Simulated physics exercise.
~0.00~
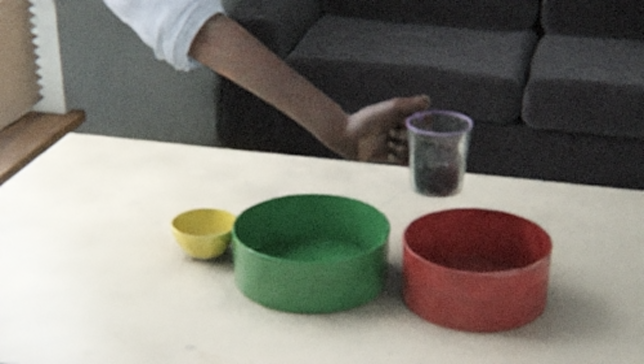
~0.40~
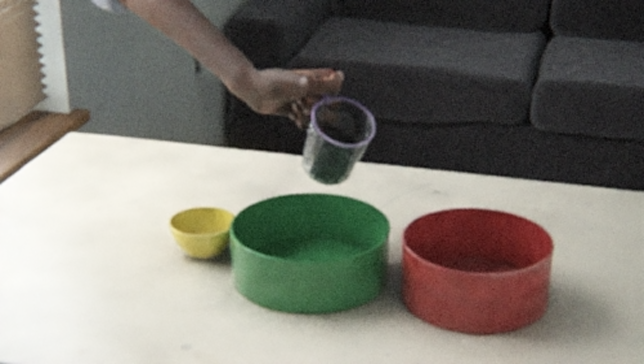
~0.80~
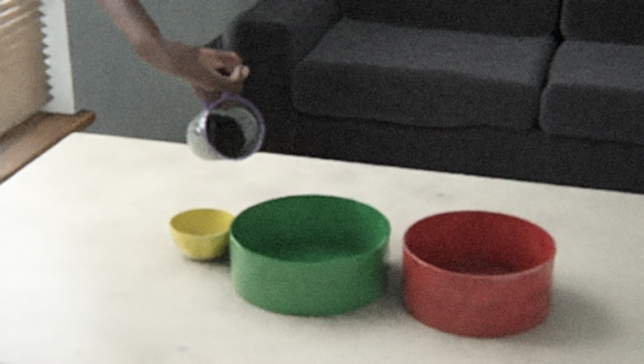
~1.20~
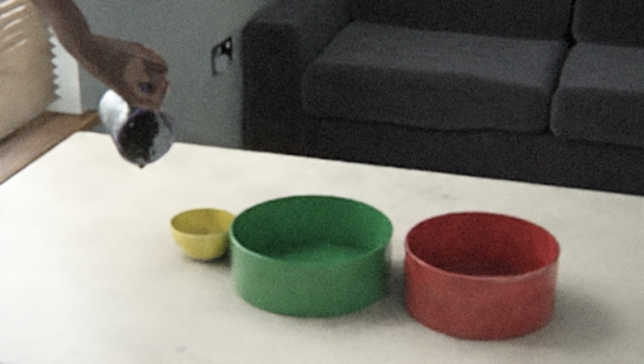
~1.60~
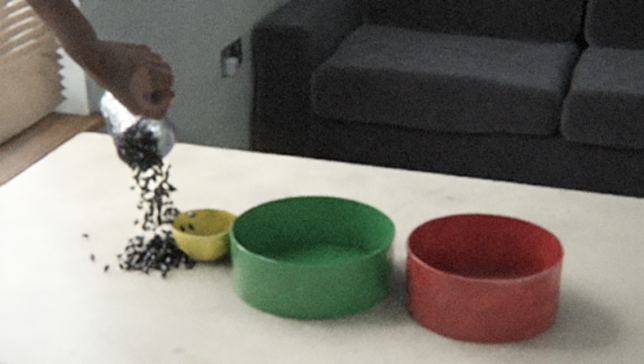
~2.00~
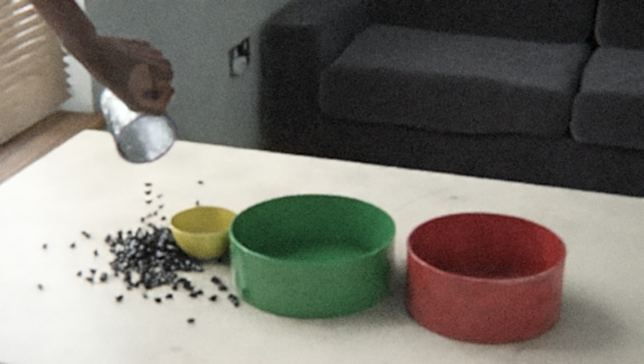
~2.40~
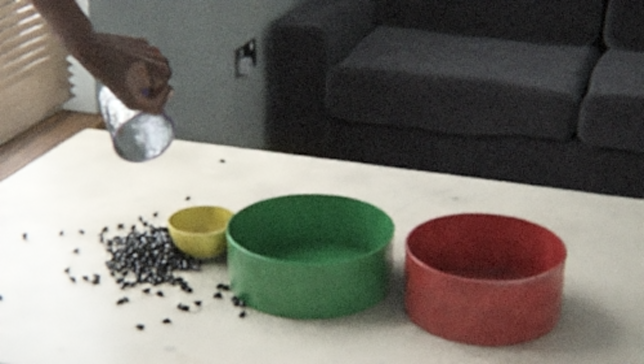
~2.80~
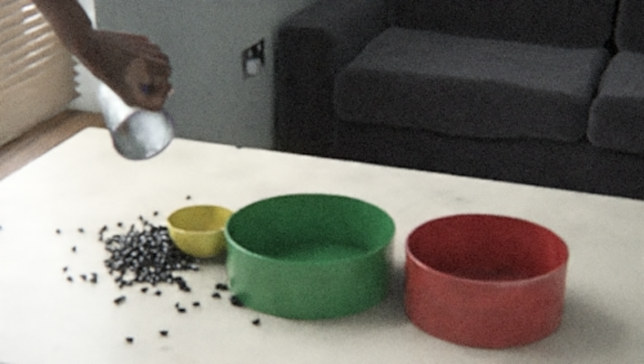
On a pale table before a dark sofa, a hand carries a cup left and tips black beans beside a yellow bowl.
